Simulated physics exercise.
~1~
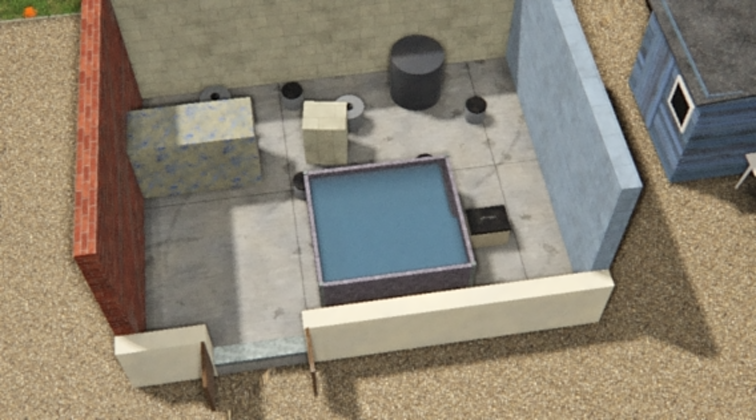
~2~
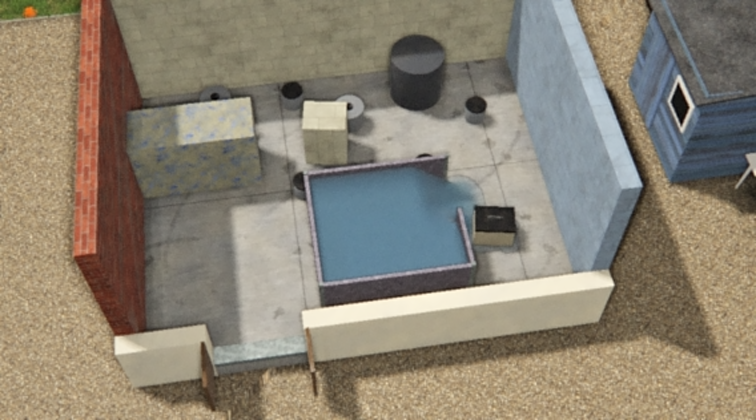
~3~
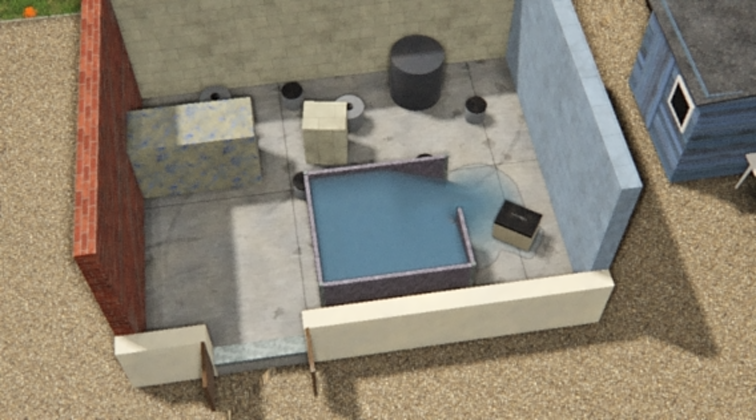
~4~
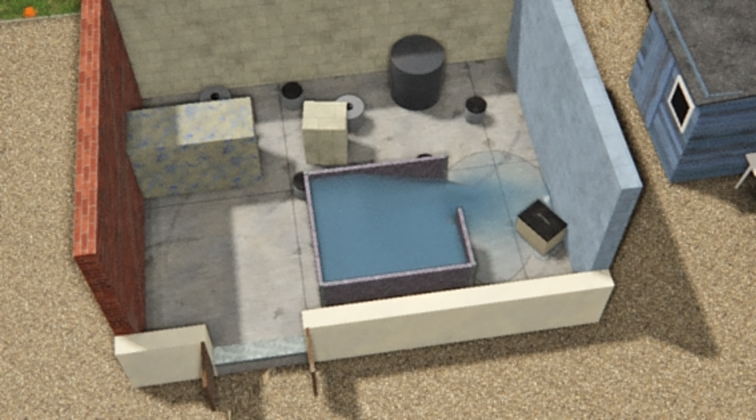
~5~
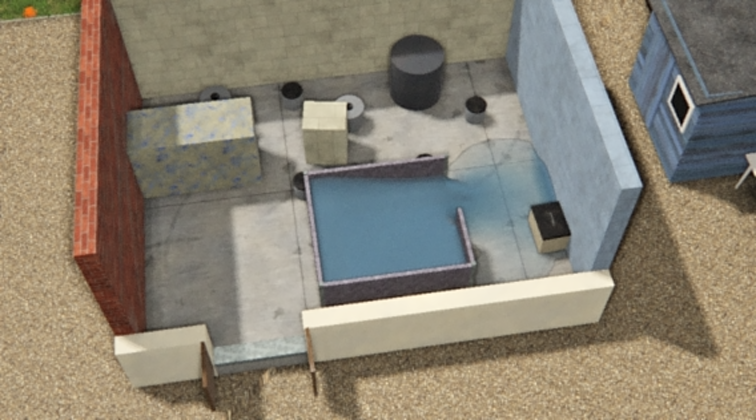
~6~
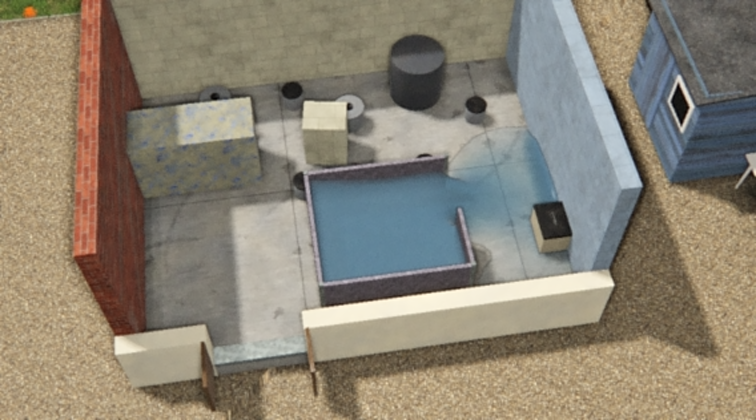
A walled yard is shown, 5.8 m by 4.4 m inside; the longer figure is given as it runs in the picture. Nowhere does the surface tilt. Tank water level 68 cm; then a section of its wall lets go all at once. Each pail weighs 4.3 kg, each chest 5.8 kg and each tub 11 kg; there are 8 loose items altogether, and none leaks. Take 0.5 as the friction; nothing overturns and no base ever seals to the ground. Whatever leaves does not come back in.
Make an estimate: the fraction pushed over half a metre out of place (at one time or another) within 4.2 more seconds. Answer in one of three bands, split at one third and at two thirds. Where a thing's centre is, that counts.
One to two thirds.
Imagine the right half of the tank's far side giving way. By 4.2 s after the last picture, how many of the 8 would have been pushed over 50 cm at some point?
In that case 7 of them.
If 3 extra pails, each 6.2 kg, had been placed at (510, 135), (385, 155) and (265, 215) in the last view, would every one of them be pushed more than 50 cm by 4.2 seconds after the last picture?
Going through them, I'd say exceeds it, exceeds it and finally falls short.
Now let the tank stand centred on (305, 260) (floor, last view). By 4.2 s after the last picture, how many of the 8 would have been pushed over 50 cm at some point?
Then the count would be 3.
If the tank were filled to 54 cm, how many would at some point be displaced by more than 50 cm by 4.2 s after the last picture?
Then 3 of them.
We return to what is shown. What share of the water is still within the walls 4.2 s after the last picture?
Close to 100 in a hundred parts remain.
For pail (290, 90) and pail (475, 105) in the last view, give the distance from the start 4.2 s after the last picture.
Respectively, 0 centimetres and 200 centimetres.
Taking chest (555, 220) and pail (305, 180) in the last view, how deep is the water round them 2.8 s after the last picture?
Close to 12 and 0 centimetres.
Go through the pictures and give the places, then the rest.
A chest at (488, 219), on the bottom; a pail at (476, 104) rests on the ground; 3.3 m2 under water; 0 of 8 have shifted, in the first picture.
A chest at (495, 218) rests on the ground, 9 cm from its start; a pail at (476, 104), on the bottom; 3.8 m2 under water; 1 of 8 have shifted, in the second picture.
A chest at (519, 218), on the bottom, 41 cm from its start; a pail at (476, 104), on the bottom; water covers 4.6 m2; 1 of 8 have shifted, in the third picture.
A chest at (543, 220), on the bottom, 74 cm from its start; a pail at (476, 104) rests on the ground; 5.7 m2 under water; 1 of 8 have shifted, in the fourth picture.
A chest at (551, 220) rests on the ground, 85 cm from its start; a pail at (476, 104) rests on the ground; 6.3 m2 under water; 1 of 8 have shifted, in the fifth picture.
A chest at (553, 219), on the bottom, 87 cm from its start; a pail at (476, 104) rests on the ground; water covers 6.7 m2; 1 of 8 have shifted, in the sixth picture.
Then, 0.4 s after the last picture 1 of 8 are over 50 cm from their spots; 0 afloat.
Then, 1.5 s after the last picture 1 of 8 are over 50 cm from their spots; 1 afloat.
Then, 2.8 s after the last picture 1 of 8 are over 50 cm from their spots; 1 afloat.
Then, 4.2 s after the last picture 3 of 8 are over 50 cm from their spots, and 4 have been at some point; 3 afloat.
